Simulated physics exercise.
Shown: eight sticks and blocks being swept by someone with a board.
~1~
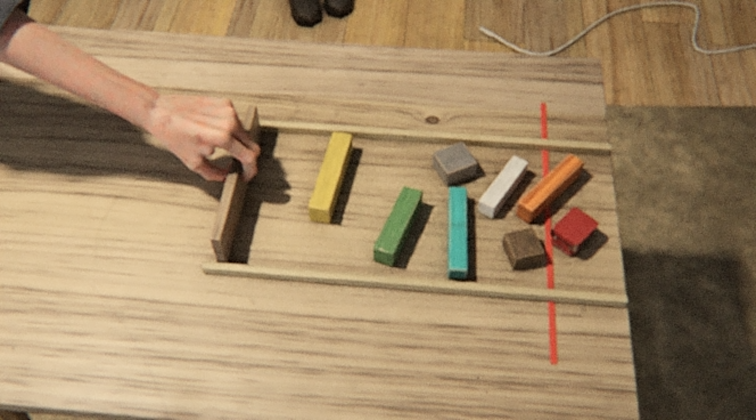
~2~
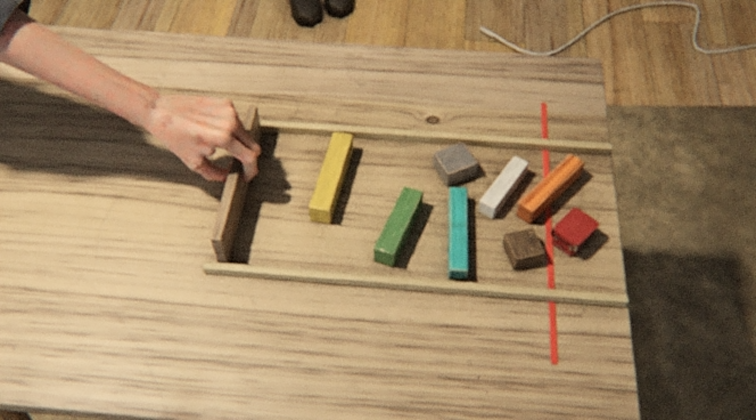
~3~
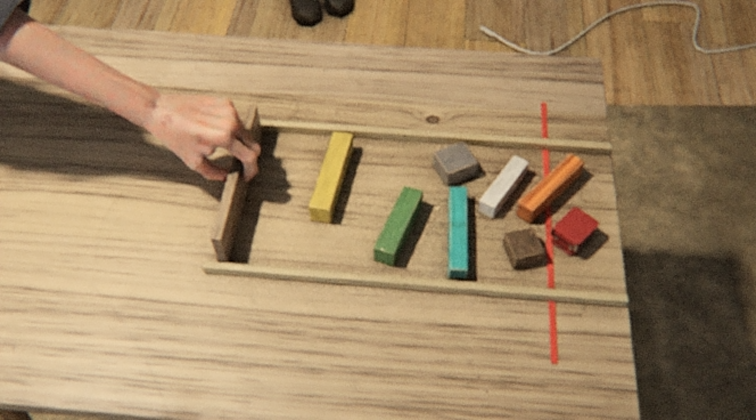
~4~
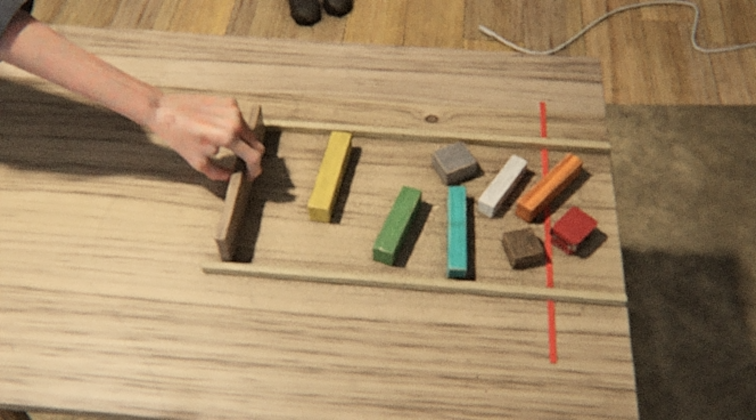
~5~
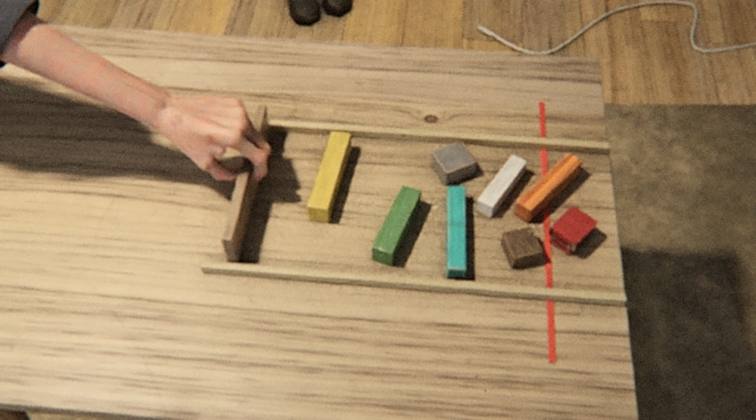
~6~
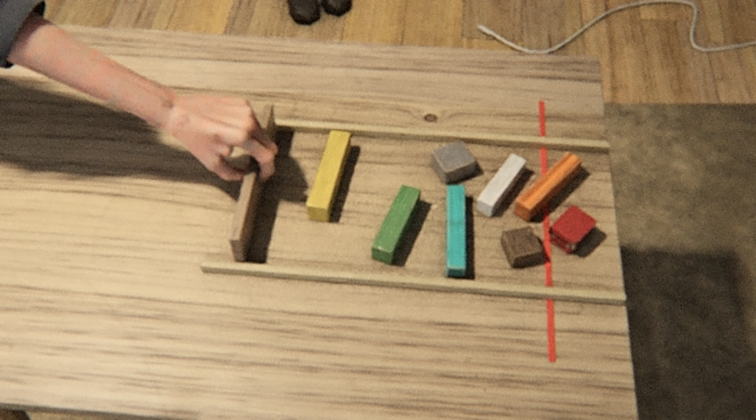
The clip shows a hand holding an upright wooden board at the left of eight colourful sticks and blocks between two thin rails on a table. The hand slides the board slightly right, while the pieces stay essentially still.
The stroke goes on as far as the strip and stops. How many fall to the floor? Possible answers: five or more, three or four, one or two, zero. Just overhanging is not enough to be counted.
The board is going to sweep off three, or four.
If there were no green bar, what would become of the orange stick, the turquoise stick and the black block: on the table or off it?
Orange stick down, turquoise stick still up, black block still up.
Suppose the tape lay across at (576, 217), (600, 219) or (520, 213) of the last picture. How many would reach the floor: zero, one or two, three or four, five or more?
Result per tape, as listed: 5 or more; five or more; just one or two.
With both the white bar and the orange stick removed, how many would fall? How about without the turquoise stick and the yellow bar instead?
I'd say 1 the first time and 0 the second time.
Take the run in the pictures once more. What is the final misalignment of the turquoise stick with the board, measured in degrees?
I'd estimate about 0 degrees.
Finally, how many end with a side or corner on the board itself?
I count 1 of them.
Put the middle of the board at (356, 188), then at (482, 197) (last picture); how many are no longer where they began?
The counts are 1 and 8.
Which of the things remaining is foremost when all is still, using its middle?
Answer: The white bar.
Soon after, none off yet; red case at rest near (572, 231); orange stick at rest near (548, 186); black block at rest near (521, 246).
Then, none off yet; red case moved about its own width near (608, 235); orange stick moved a little near (584, 190); black block moved well along near (576, 254).
By the end, the number that fall off is three or four; fallen, black block, orange stick and red case.
